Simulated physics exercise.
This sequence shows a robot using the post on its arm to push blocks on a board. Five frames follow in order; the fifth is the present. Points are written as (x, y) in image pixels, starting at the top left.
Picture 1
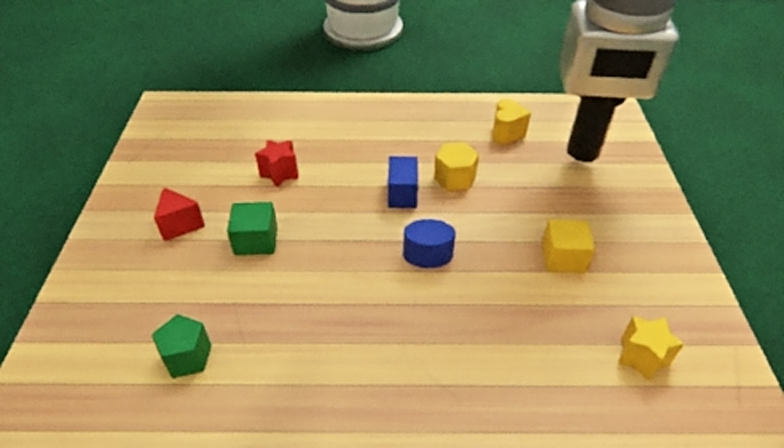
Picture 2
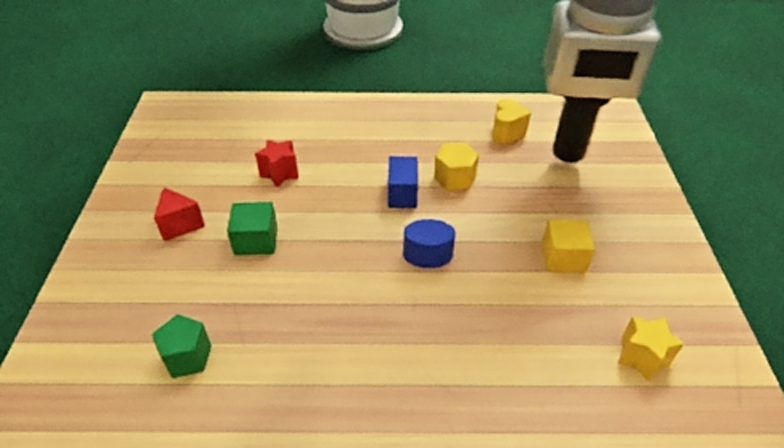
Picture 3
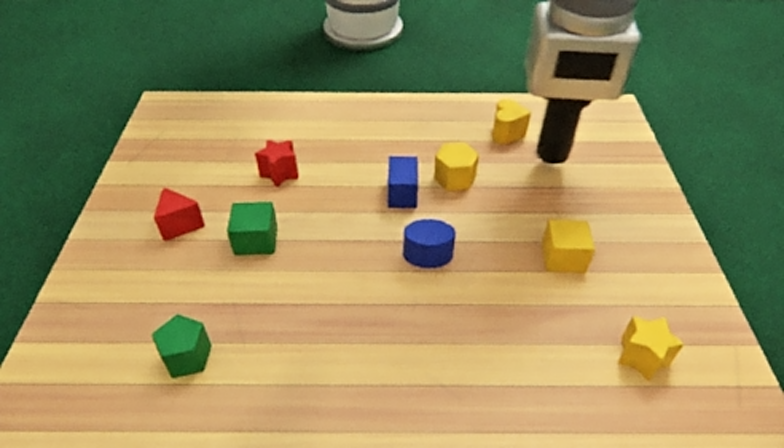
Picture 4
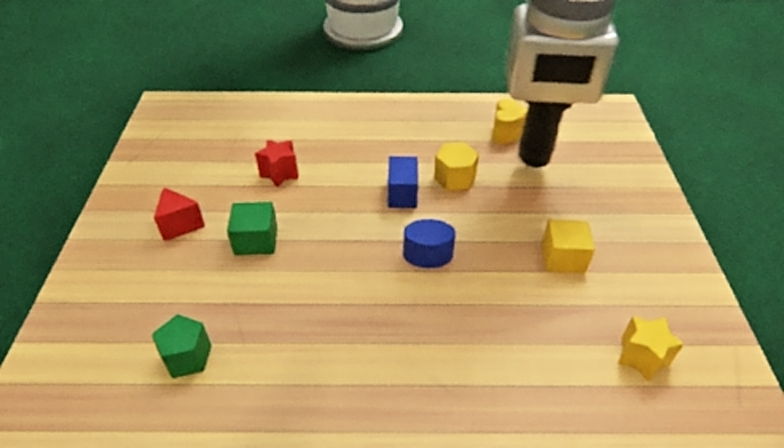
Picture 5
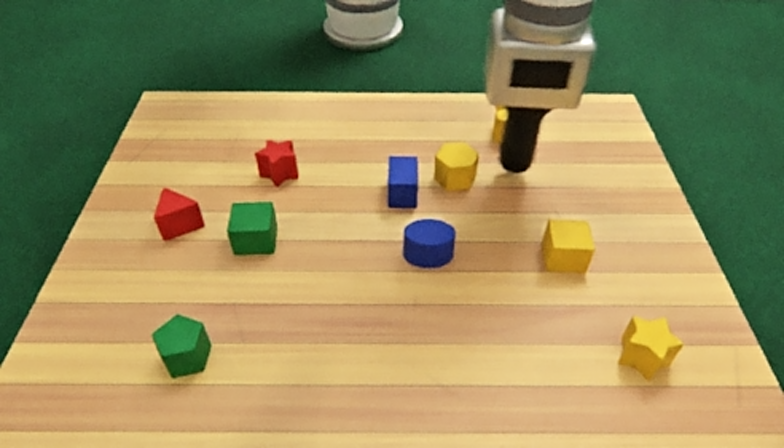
A robot arm glides left above a wooden board while the colored blocks stay still.
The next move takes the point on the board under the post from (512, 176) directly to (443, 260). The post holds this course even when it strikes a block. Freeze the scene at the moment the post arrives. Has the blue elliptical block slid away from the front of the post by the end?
It seems not.
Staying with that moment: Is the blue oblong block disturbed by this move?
Stays put.
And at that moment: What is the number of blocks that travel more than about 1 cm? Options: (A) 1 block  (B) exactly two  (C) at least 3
My pick is A.
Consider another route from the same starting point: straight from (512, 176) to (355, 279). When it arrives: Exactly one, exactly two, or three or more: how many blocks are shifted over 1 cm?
Blocks moved: One.
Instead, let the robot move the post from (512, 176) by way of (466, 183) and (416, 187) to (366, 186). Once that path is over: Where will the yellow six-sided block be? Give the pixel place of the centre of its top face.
It sits at (366, 139).
What follows on the original path. One third of the way, post (493, 189); nothing pushed yet.
Two thirds of the way, post (470, 218); nothing pushed yet.
At the end, post (445, 248); blue oblong block in place; blue elliptical block (405, 243), turned 40° clockwise; yellow six-sided block in place.
